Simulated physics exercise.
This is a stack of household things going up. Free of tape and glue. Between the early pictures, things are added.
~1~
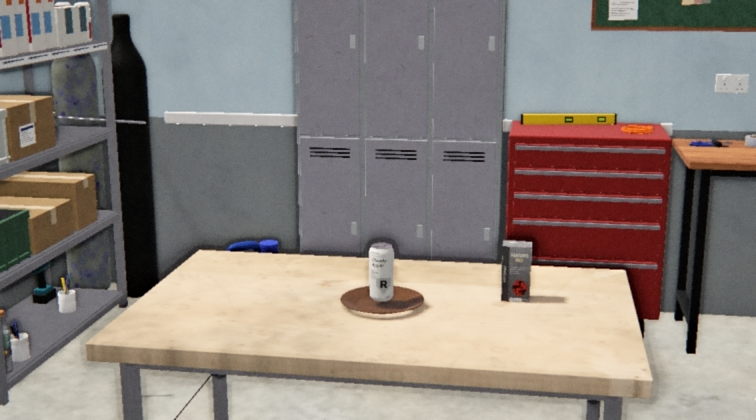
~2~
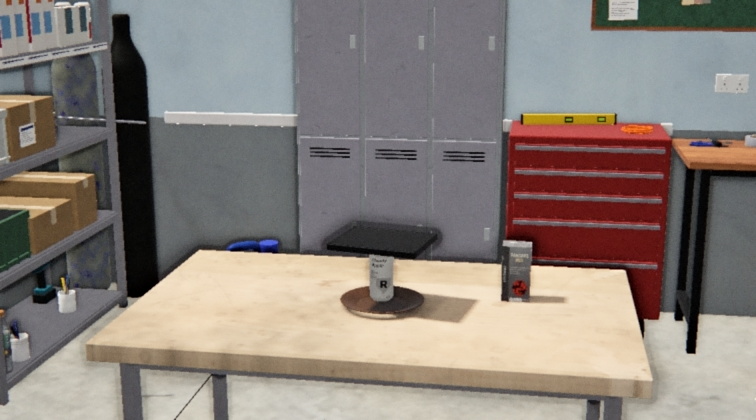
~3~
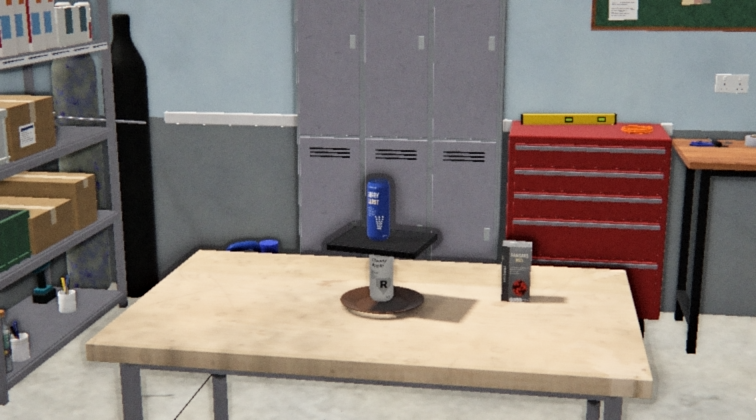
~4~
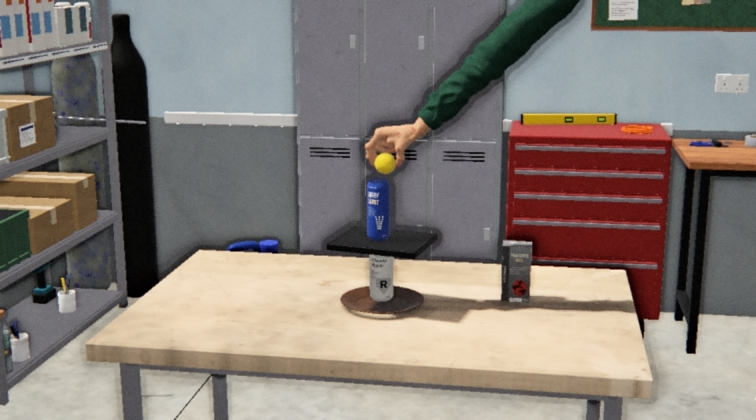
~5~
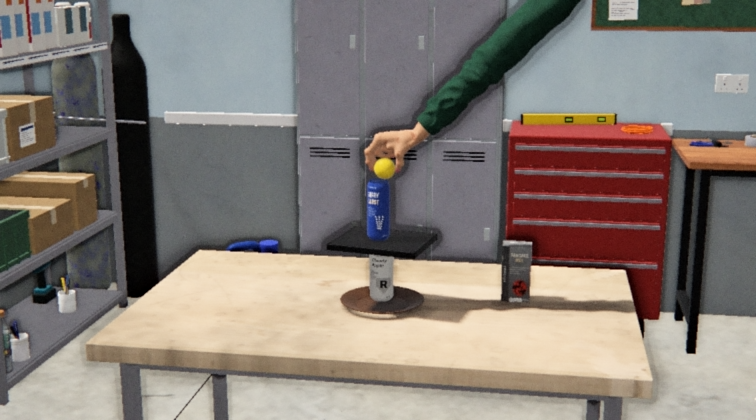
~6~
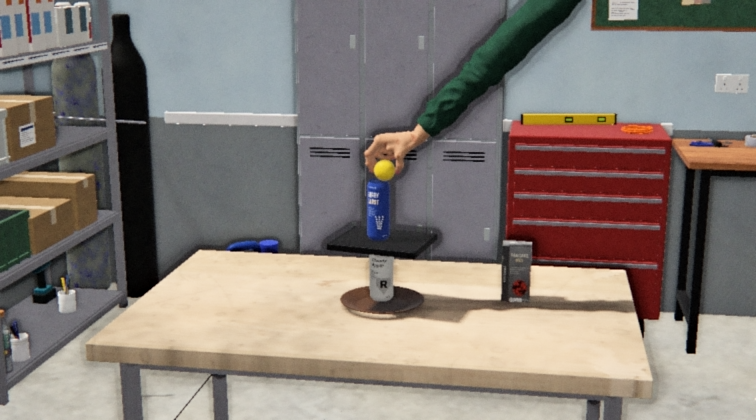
A green-sleeved arm held a yellow lemon at the top of a blue can, lowering it slightly and then keeping still, after a black tray and then the can had appeared above a white can.
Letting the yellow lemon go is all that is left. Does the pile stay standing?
Stable.
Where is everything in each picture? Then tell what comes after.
In the first frame, the last thing is not in view yet.
In the second frame, the last thing is not in view yet; white can (382, 272).
In the third frame, the last thing is not in view yet; brown plate (382, 302).
The fourth frame shows on its way; yellow lemon (385, 163); grey carton (516, 272).
The fifth frame shows in place under the hand; yellow lemon (385, 168); black tray (383, 242).
The sixth frame shows in place under the hand; yellow lemon (385, 170); blue can (379, 210).
Then, 0.40 s after the last picture, nothing has stirred.
Then, 1.20 s after the last picture, yellow lemon resting near (385, 171).
At rest, all 6 in place. Seen from the same camera at the end, yellow lemon near (384, 171). The pile stays up.
